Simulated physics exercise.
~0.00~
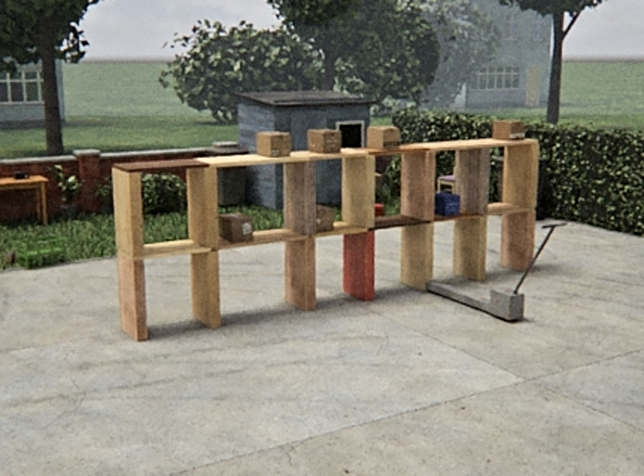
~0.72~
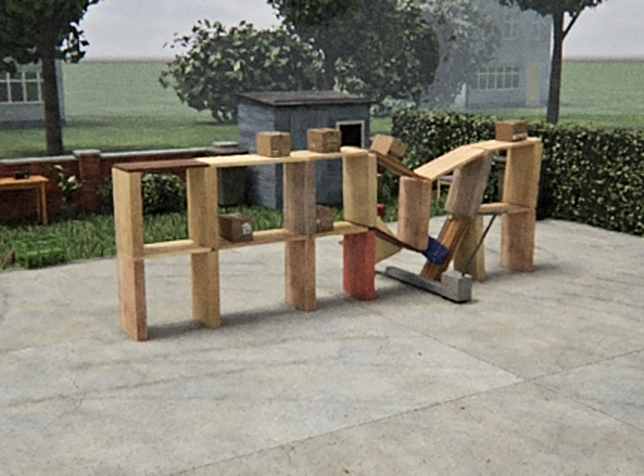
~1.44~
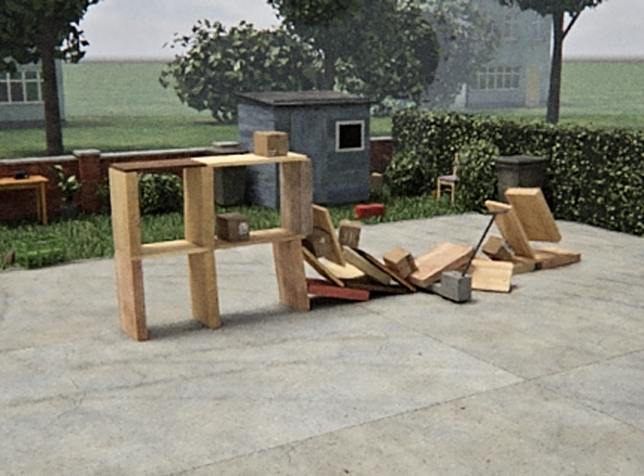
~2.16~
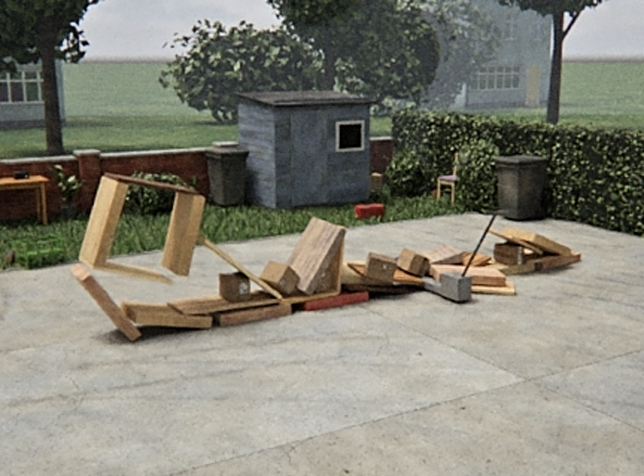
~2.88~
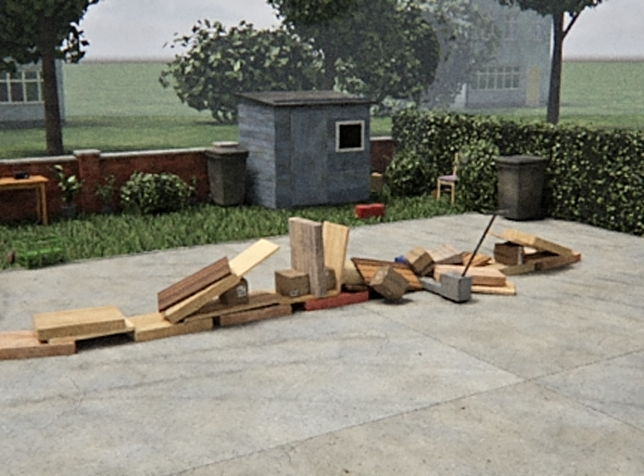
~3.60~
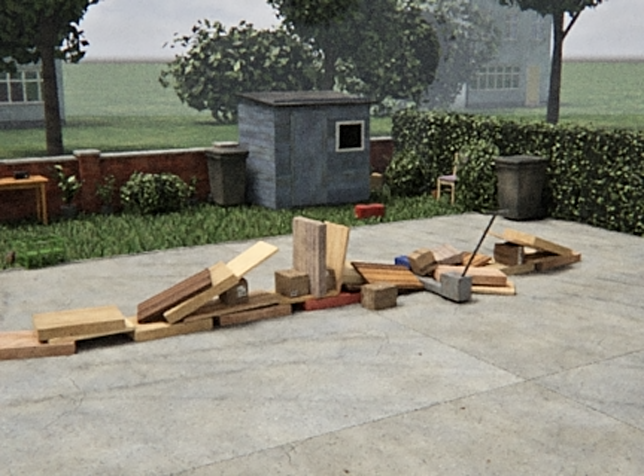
In a back yard, a narrow jack slid left into the base of a two-tier shelf of loose boards and uprights, which buckled there first, then toppled leftward section by section until all of it, small boxes included, lay strewn across the paving.
